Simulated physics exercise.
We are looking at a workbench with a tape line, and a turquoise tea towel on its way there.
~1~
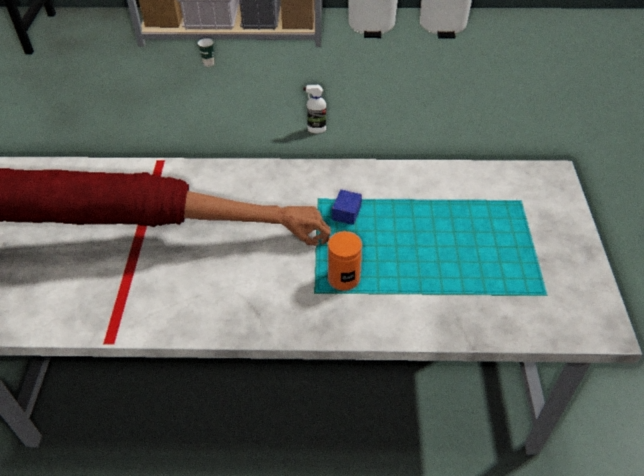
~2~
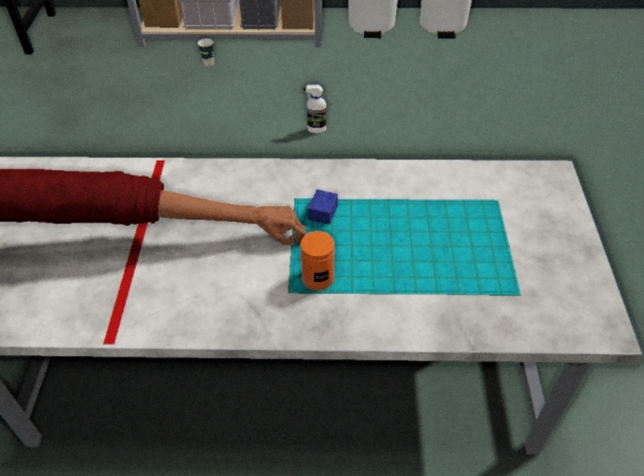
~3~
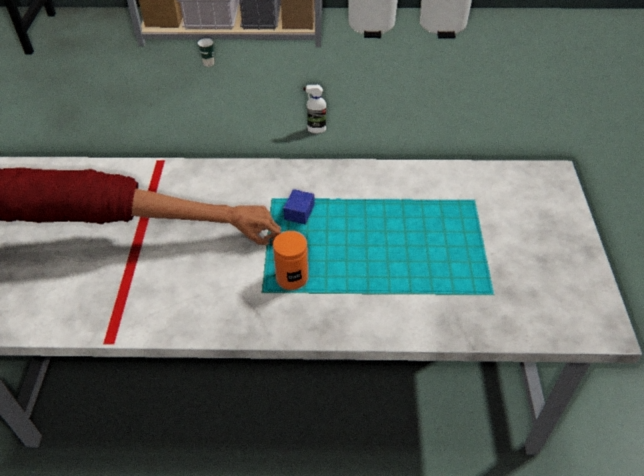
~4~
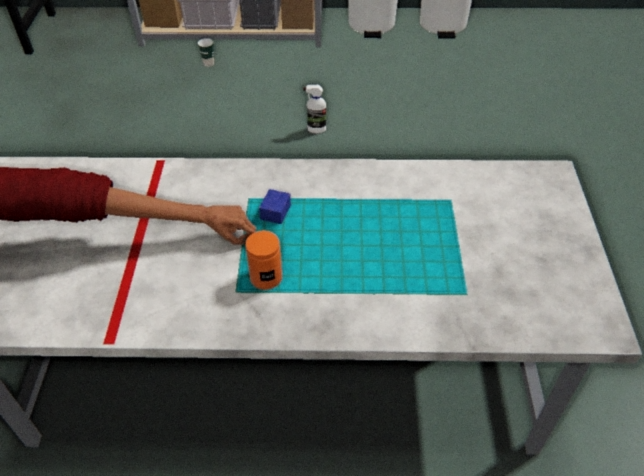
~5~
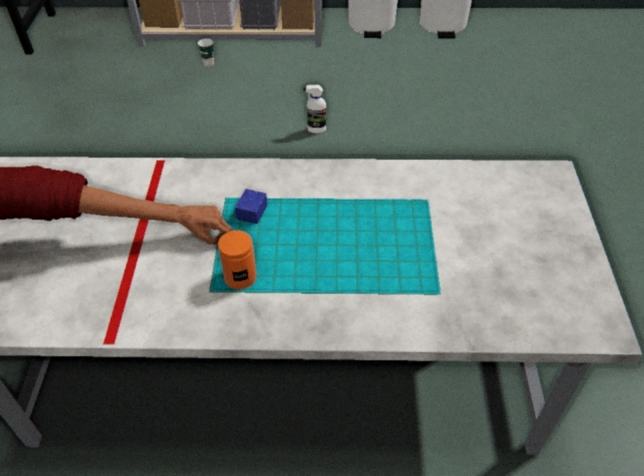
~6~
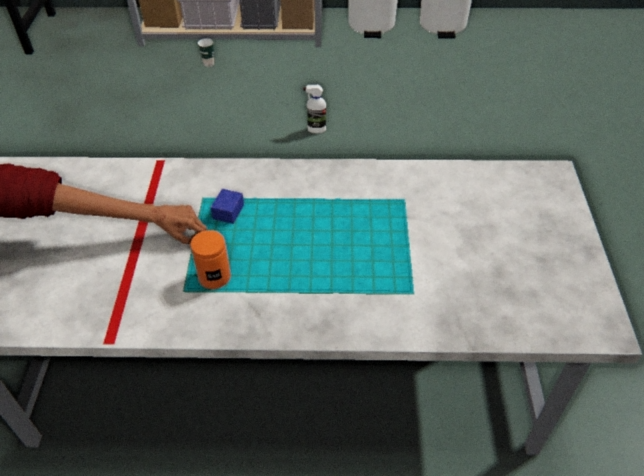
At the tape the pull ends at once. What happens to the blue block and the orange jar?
The blue block leaves the cloth and the orange jar shoots off the front.
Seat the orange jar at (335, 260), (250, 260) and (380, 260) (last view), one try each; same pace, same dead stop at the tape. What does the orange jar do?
First, it remains aboard; second, it shoots past the hem; third, it is still on the cloth.
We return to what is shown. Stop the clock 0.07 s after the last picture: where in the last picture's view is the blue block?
Near (194, 206).
Then, 0.07 s later than the last view, hem short of the tape; blue block on the cloth near (194, 206); orange jar on the cloth near (174, 260).
Then, 0.18 s later than the last view, hem at the tape; blue block ahead of the hem near (147, 205); orange jar ahead of the hem near (121, 260).
Finally, hem at the tape; blue block ahead of the hem near (82, 206); orange jar ahead of the hem near (46, 260). The blue block shoots off the front and the orange jar slides clear of the cloth.
